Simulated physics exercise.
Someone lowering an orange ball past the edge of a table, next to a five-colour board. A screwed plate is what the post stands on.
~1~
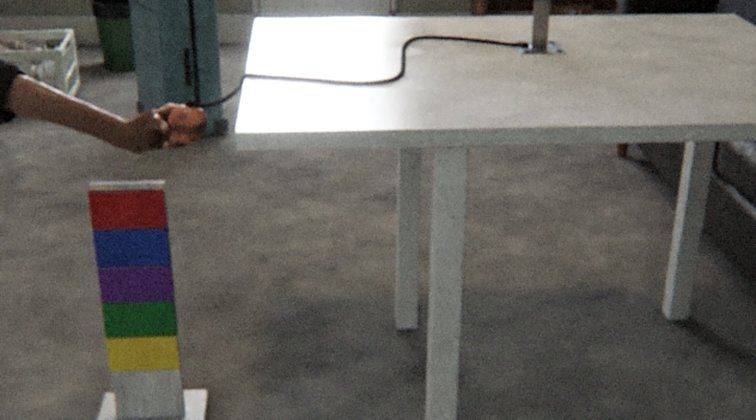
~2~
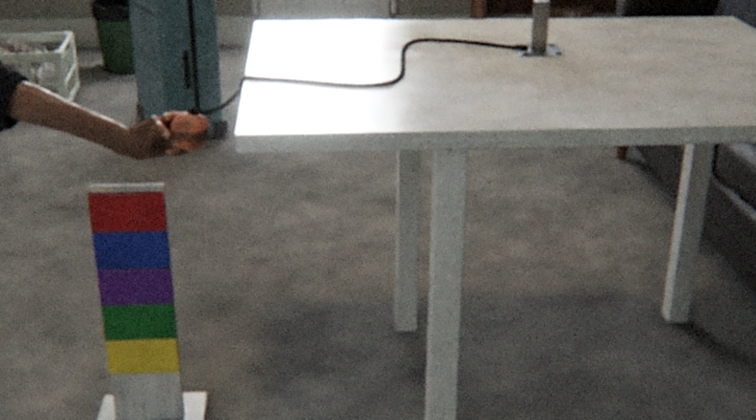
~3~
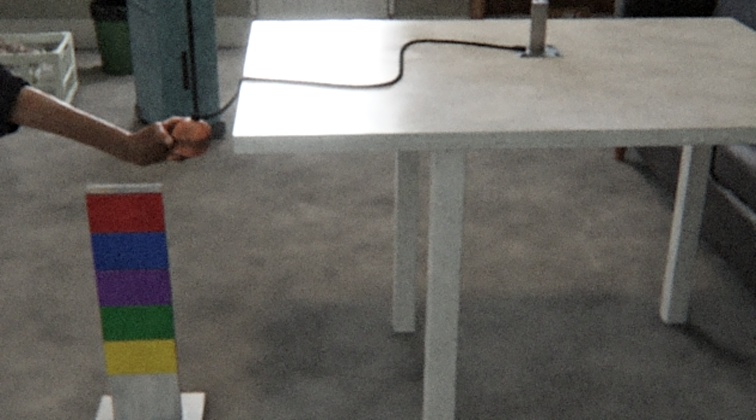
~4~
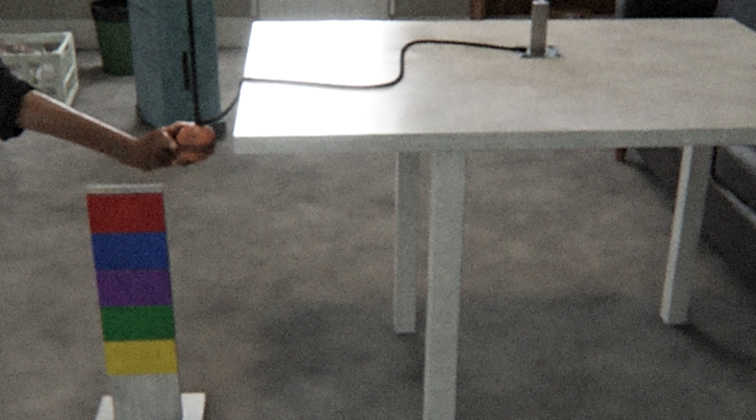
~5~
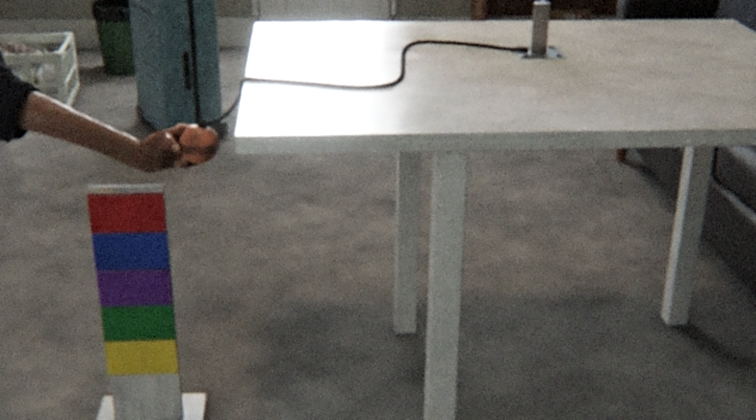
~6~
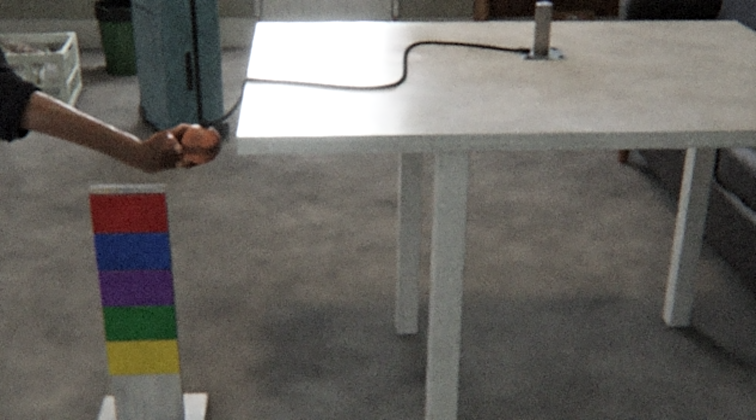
In a carpeted room, a hand holds an orange ball above a board of coloured bands, beside a white table with a dark cord running across its top to a post; the hand and ball shift slightly downward and right.
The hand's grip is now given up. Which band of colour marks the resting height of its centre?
The purple band marks it.
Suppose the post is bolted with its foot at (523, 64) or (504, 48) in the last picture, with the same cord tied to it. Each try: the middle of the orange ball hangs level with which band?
For the first try, green; for the second, green.
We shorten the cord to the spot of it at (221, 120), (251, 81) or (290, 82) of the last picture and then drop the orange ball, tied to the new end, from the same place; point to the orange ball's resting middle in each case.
Cut 1: About (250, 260). Cut 2: About (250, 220). Cut 3: About (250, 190).
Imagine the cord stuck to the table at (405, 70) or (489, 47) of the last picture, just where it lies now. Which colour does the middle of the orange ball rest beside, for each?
First try red, second try purple.
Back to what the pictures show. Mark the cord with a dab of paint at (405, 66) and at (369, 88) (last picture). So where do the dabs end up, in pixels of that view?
Final spots: (326, 65), then (248, 89).
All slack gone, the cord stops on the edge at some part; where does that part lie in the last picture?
Location: About (382, 87).
Soon after, ball near (216, 264); level with blue.
Then, ball near (281, 260); level with purple.
Further on, ball near (245, 278); level with purple.
At rest, ball near (256, 275); level with purple. At purple.
